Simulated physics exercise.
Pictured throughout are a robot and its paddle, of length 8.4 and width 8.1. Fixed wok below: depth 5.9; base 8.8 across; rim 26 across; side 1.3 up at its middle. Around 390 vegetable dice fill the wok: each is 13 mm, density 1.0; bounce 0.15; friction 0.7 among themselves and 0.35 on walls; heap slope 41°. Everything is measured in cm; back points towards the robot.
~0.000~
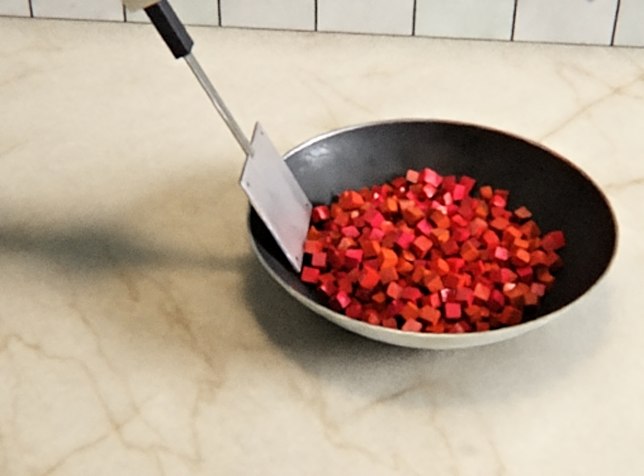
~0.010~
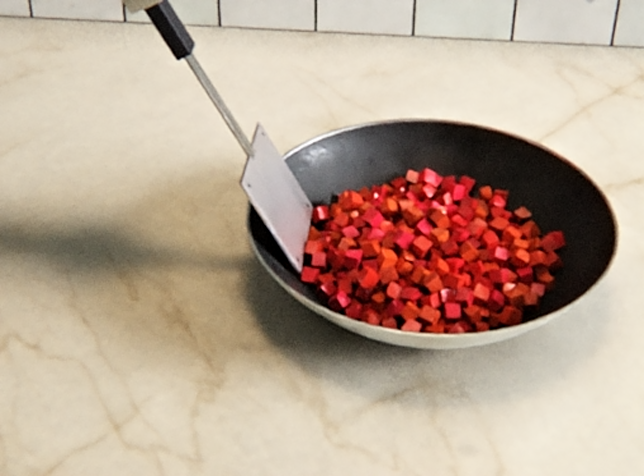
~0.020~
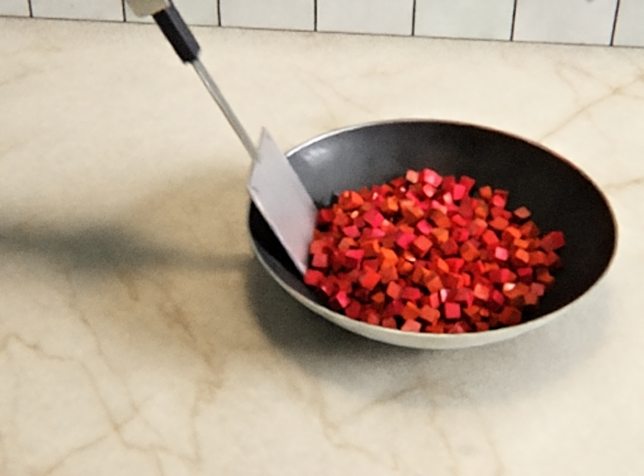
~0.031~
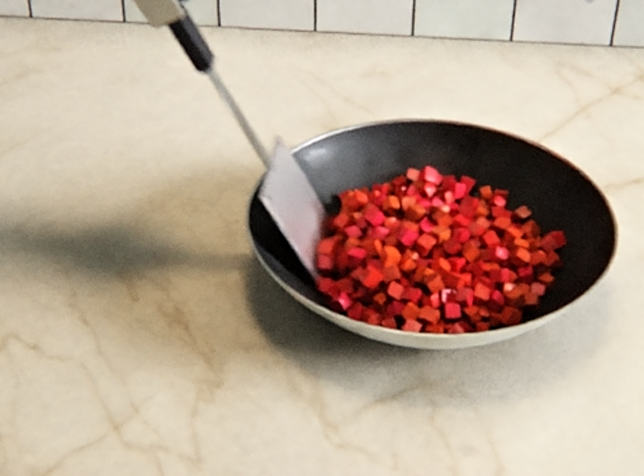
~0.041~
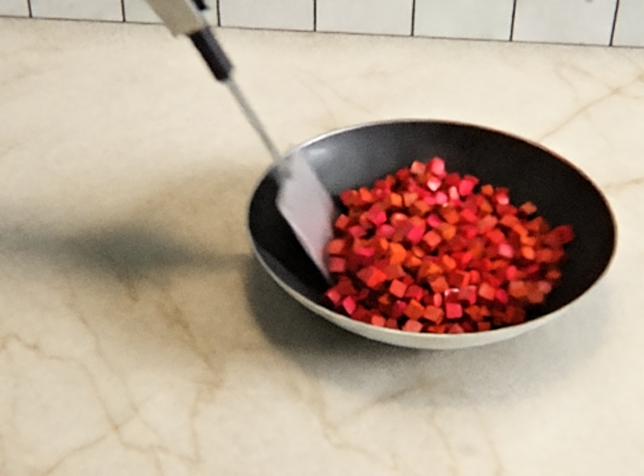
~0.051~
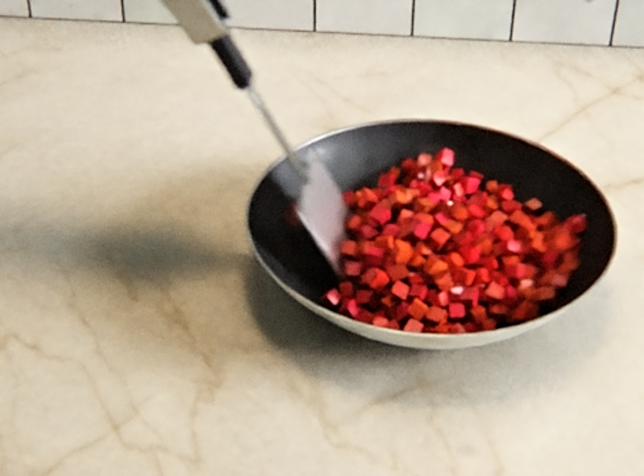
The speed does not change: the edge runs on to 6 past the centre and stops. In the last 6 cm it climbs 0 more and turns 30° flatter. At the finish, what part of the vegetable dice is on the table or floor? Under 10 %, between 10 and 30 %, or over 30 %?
Over 30 %.
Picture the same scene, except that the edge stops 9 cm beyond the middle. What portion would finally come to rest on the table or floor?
About 60 %.
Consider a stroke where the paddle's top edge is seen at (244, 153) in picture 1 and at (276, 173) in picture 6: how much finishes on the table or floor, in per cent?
It works out to about 15 %, more or less.
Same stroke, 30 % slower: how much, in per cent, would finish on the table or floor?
Estimate: Near 25 %.
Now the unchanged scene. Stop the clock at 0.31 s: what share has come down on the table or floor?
Close to 15 per cent of the load.
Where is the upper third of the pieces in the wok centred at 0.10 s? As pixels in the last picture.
It is centred at roughly (530, 227).
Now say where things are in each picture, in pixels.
The first frame shows paddle top edge at (249, 151), sloping 62°; upper third of the load around (427, 242), from x 310 to 555, top at y 180; 389 in the wok.
The second frame shows paddle top edge at (250, 151), sloping 62°; upper third of the load around (426, 242), from x 310 to 555, top at y 180.
The third frame shows paddle top edge at (256, 156), sloping 62°; upper third of the load around (426, 242), from x 315 to 555, top at y 180.
The fourth frame shows paddle top edge at (269, 164), sloping 62°; upper third of the load around (427, 244), from x 325 to 555, top at y 175.
The fifth frame shows paddle top edge at (287, 173), sloping 62°; upper third of the load around (433, 236), from x 320 to 565, top at y 170.
The sixth frame shows paddle top edge at (306, 179), sloping 62°; upper third of the load around (451, 239), from x 295 to 575, top at y 160; 389 in the wok.
After 0.08 s, sloping 62°, highest piece 10 above the table; 388 in the wok, 1 on the blade or in flight.
After 0.10 s, sloping 53°, highest piece 14 above the table; 379 in the wok, 10 on the blade or in flight.
After 0.31 s, sloping 32°, highest piece 28 above the table; 245 in the wok, 67 on the table or floor, 77 on the blade or in flight.
After 1.36 s, sloping 32°, highest piece 7 above the table; 245 in the wok, 144 on the table or floor.
At rest, 245 in the wok, 144 on the table or floor. That is 37 % on the table or floor.
